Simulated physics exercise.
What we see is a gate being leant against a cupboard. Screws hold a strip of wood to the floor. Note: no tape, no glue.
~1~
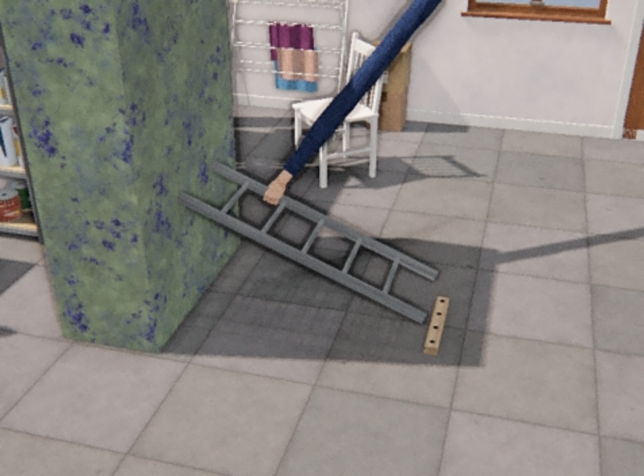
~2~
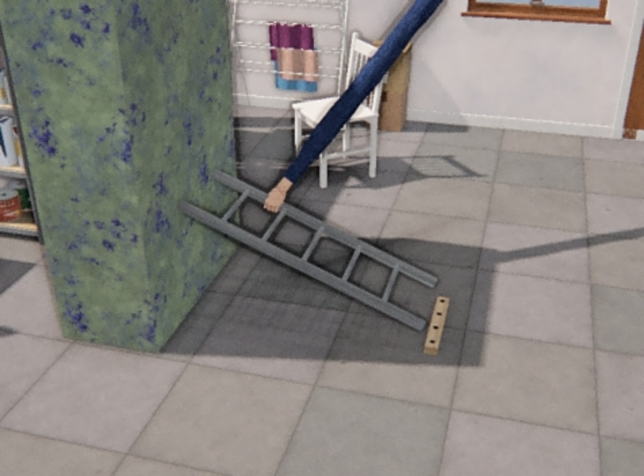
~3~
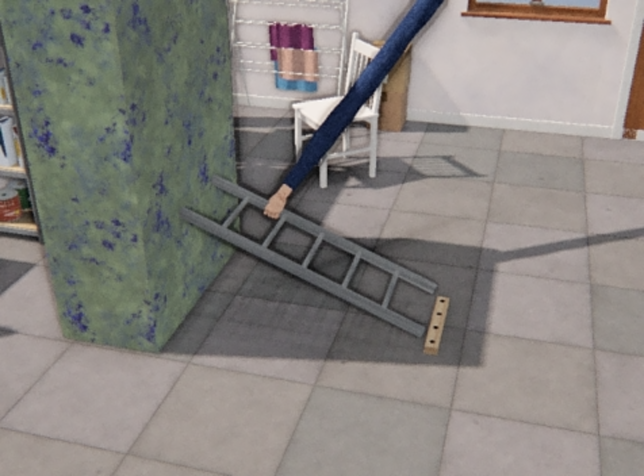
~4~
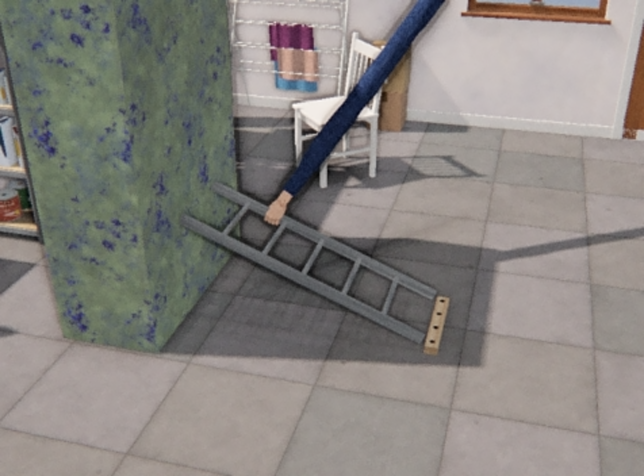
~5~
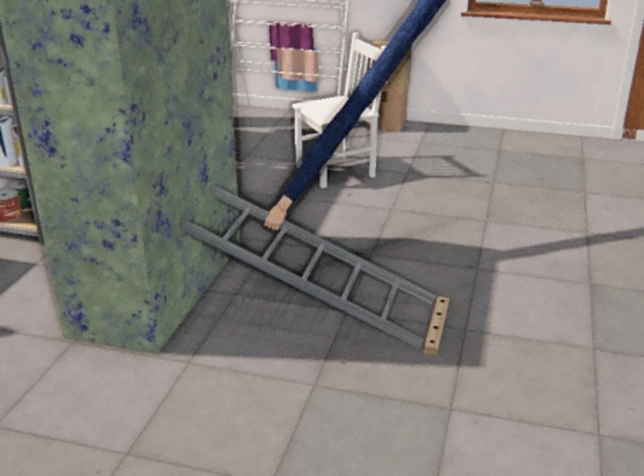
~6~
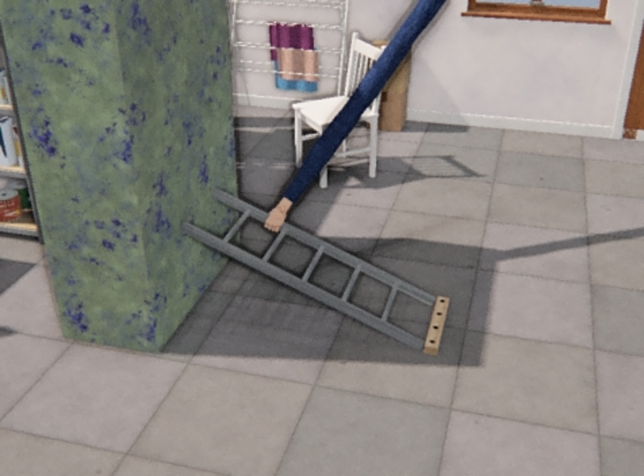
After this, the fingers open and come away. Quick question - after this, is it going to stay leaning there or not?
It will stand.
Then, 0.14 s past the last view, grey gate moving near (313, 266).
Finally, the grey gate remains leaning, near (313, 267).
